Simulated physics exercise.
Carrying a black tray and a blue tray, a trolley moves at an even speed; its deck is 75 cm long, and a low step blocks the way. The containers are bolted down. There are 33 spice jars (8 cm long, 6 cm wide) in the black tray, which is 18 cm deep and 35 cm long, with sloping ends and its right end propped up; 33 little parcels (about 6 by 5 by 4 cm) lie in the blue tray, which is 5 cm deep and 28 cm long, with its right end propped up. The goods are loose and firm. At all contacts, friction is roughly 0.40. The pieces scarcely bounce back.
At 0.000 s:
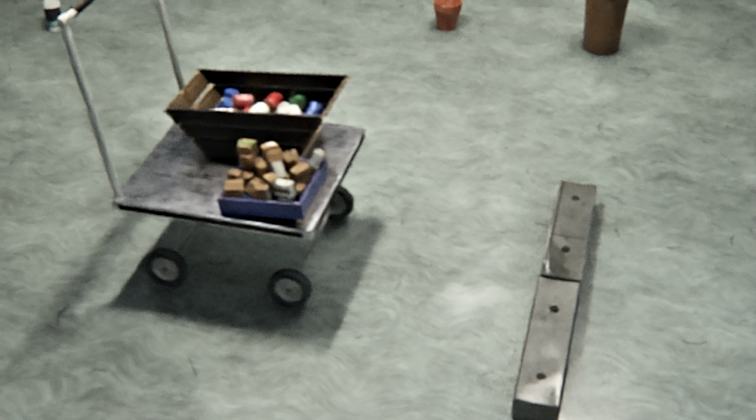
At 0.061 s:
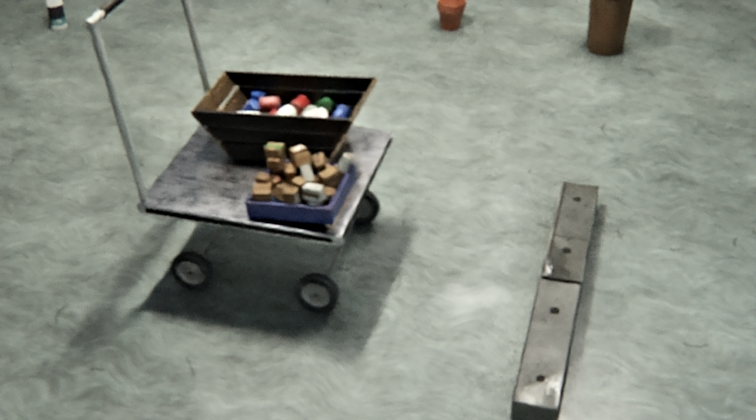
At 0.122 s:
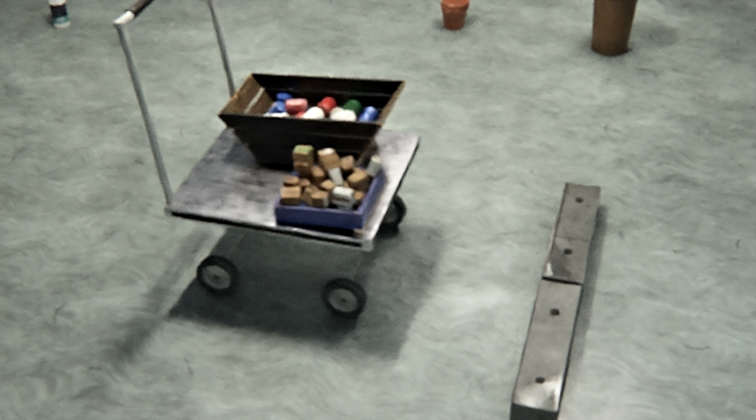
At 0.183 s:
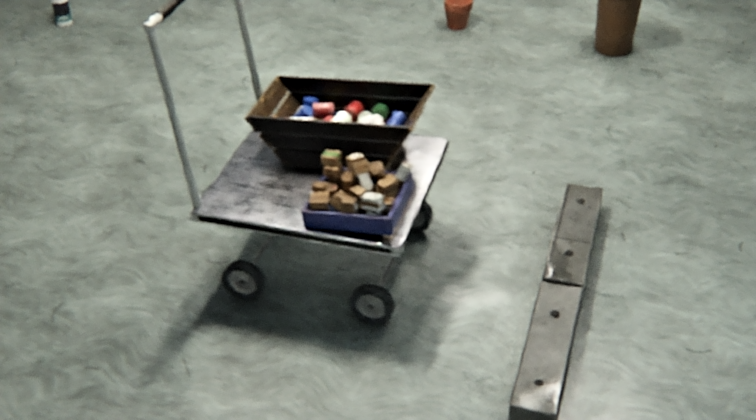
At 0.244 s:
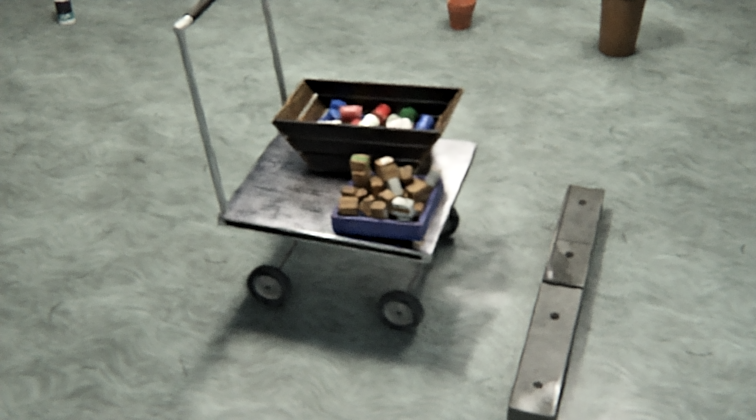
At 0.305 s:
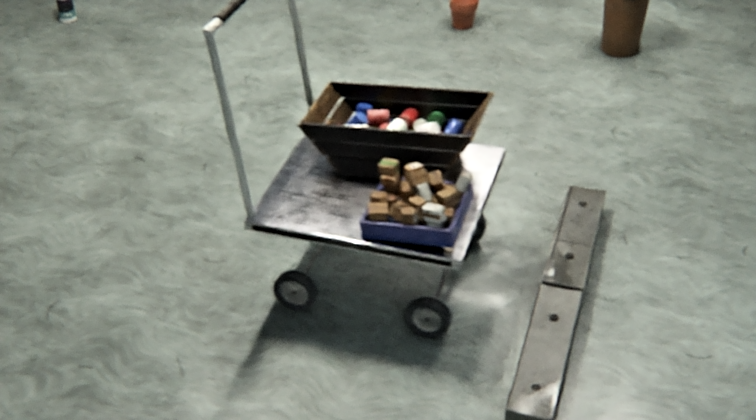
A trolley carrying a black tray of colourful jars and a blue tray of small parcels rolling steadily right across a grey floor.
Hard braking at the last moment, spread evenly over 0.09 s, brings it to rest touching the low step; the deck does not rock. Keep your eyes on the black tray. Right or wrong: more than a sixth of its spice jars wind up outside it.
Wrong.
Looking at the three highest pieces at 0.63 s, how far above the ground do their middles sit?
Their middles average near 80 cm high.
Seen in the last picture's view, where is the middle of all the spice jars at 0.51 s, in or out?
I'd put the middle close to (477, 155).
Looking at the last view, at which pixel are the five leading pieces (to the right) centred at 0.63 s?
Mean place: Roughly (580, 223).
After 0.41 s, it begins to slow.
After 0.51 s, the black tray has all 33 and the blue tray is down by 3 of 33.
After 0.63 s, the black tray has all 33 and the blue tray is down by 9 of 33.
After 0.86 s, the black tray has all 33 and the blue tray is down by 11 of 33.
Outcome (at 1.36 s), the black tray has all 33 and the blue tray is down by 12 of 33. Asked share, 0 of 33, 0 per cent.
